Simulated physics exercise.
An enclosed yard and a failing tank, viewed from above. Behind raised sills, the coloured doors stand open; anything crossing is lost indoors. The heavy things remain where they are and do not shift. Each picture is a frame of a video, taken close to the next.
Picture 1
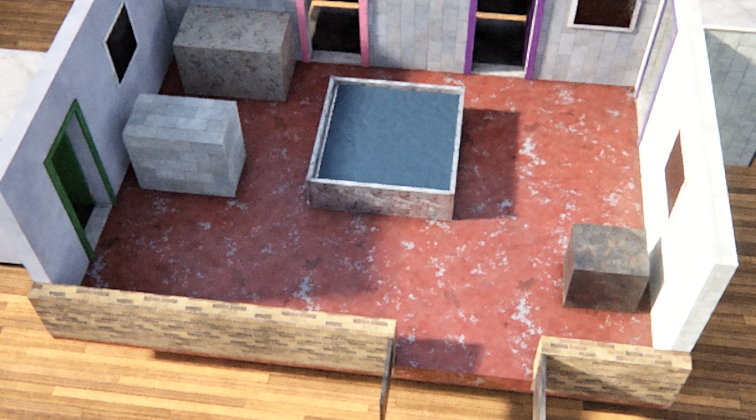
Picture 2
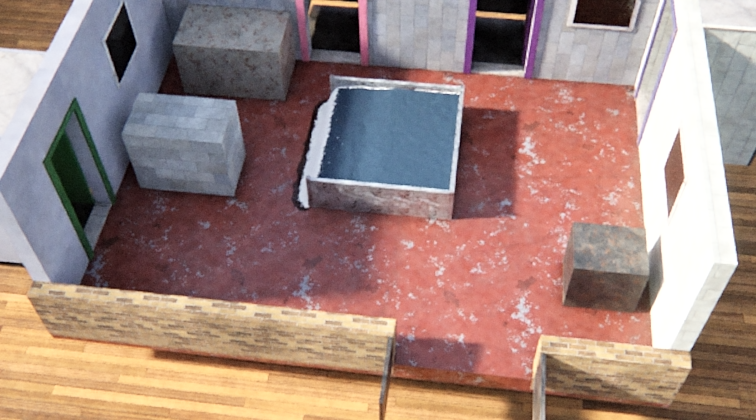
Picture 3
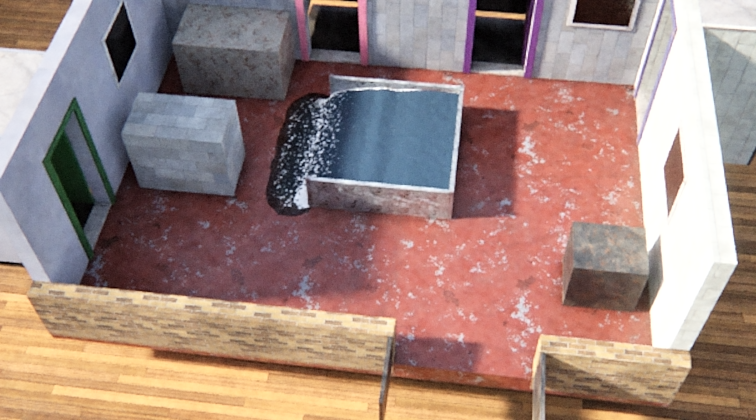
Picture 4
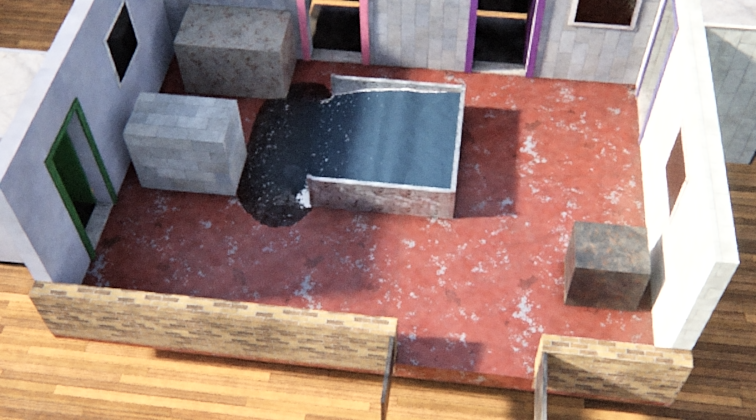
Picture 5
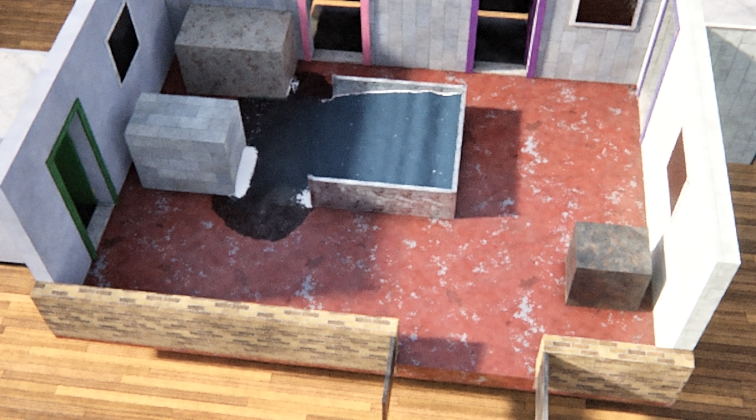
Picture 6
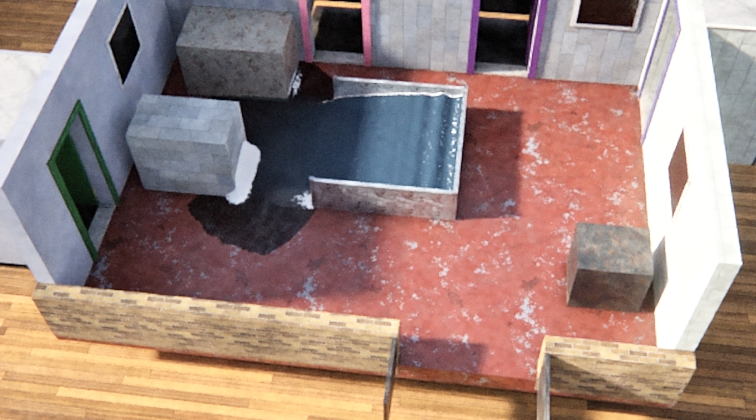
The clip shows a walled yard with a red floor, stone blocks and a water tank whose left side gives way, letting dark water pour out, spread leftward across the floor and splash against a pale block.
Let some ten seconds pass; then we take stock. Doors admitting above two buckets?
Green door above, purple door not above, pink door above, blue door not above.
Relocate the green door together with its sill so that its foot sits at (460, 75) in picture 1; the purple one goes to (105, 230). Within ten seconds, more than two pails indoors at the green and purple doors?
In short: Green is under, purple takes more.
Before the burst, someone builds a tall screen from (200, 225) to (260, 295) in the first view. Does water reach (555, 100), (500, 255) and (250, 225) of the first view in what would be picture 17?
Taking the points in turn, they are high and dry, high and dry and inundated.
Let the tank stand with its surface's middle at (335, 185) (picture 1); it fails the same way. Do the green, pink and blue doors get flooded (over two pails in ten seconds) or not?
Door by door: Green door crosses the line, pink door remains below and blue door remains below.
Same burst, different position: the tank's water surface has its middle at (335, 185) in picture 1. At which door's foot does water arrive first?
Answer: The green-painted one.
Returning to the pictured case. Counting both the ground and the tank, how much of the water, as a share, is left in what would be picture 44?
That works out to about 96 per cent.
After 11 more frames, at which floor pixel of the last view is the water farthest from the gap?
I'd point to (74, 314).
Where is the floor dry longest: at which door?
Result: The door marked blue.
A moment on, water covers 25 % of the floor; the green door not reached, the purple door not reached, the pink door wet at the sill, nothing in, the blue door not reached.
Next, water covers 35 % of the floor; the green door wet at the sill, nothing in, the purple door not reached, the pink door under two buckets in, the blue door not reached.
Then, water covers 45 % of the floor; the green door under two buckets in, the purple door wet at the sill, nothing in, the pink door under two buckets in, the blue door not reached.
Later, water covers 65 % of the floor; the green door over two buckets in, the purple door wet at the sill, nothing in, the pink door over two buckets in, the blue door not reached.
In the end, water covers 95 % of the floor; the green door over two buckets in, the purple door wet at the sill, nothing in, the pink door far over two buckets in, the blue door wet at the sill, nothing in.
